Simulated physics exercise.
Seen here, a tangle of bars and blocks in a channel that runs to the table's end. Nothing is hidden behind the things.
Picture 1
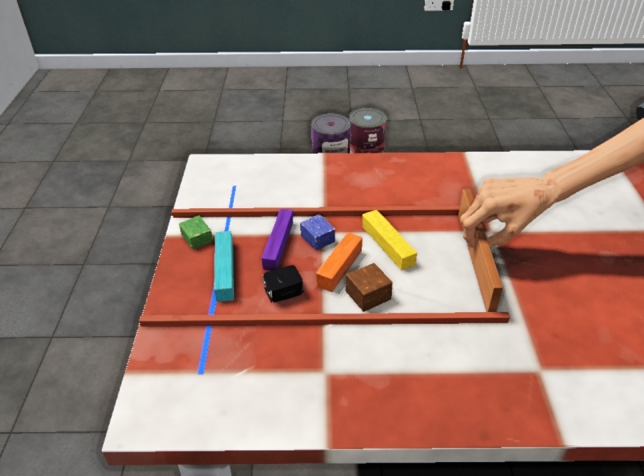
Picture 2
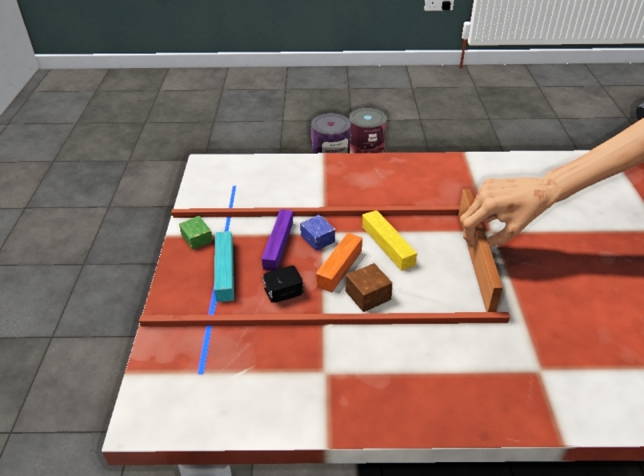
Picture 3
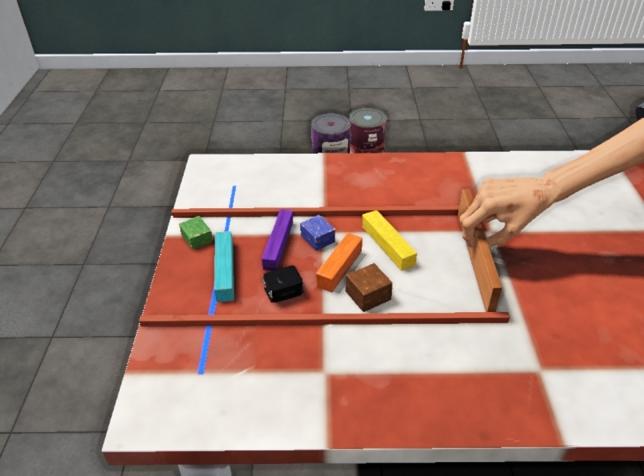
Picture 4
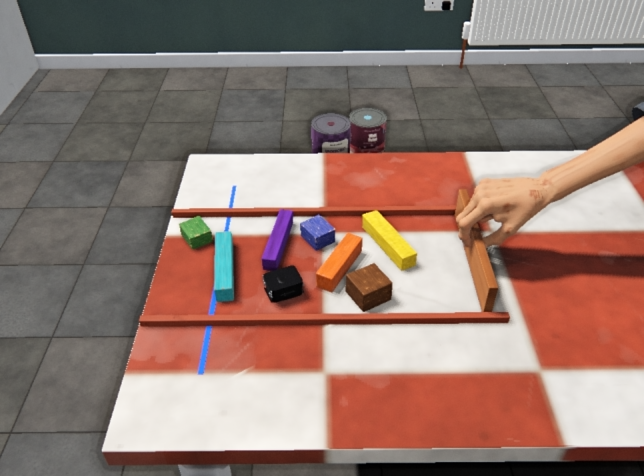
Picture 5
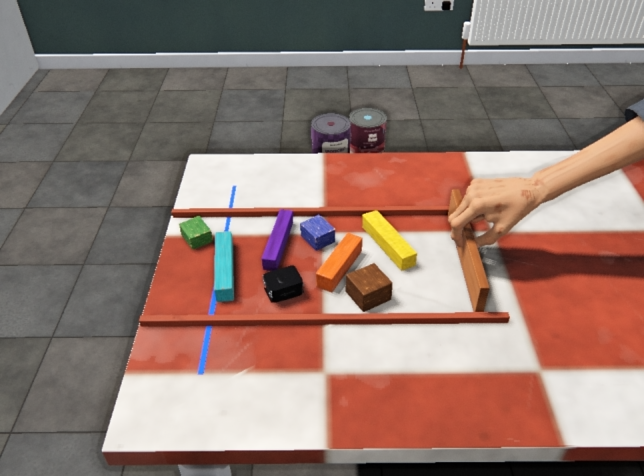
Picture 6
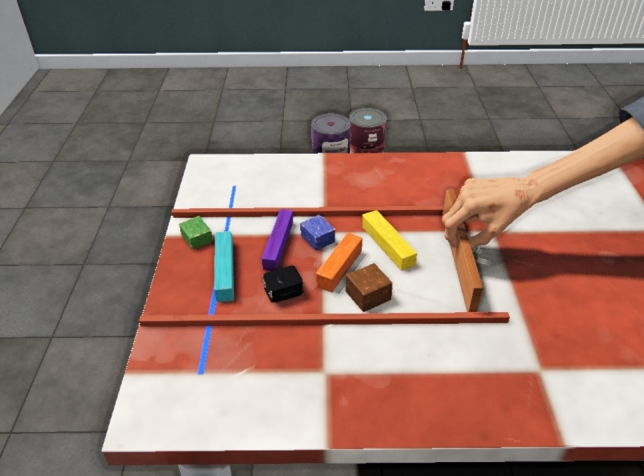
A hand held a wooden board upright between two rails on a checkered table, then slid it slightly left toward the scattered colorful blocks and bars, which all stayed where they were.
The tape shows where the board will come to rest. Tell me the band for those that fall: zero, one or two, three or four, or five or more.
The number that fall off is one or two.
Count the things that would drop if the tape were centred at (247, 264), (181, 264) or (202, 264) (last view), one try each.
The counts: 0, 6 and 3.
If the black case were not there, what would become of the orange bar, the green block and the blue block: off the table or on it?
The orange bar holds on; the green block is lost; the blue block stays on.
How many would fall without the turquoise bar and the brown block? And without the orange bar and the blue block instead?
Fallen: 1, and 0 in the other try.
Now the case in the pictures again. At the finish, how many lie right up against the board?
In contact: 2.
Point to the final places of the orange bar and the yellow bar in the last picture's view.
First (185, 258), then (215, 240).
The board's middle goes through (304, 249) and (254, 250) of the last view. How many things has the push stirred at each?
First 6, then 8.
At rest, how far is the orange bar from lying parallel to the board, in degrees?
Some 15 degrees.
Soon after, none off yet; green block at rest near (196, 233); turquoise bar at rest near (224, 265); purple stick at rest near (278, 239).
In the end, the number that fall off is one or two; gone, turquoise bar and green block.
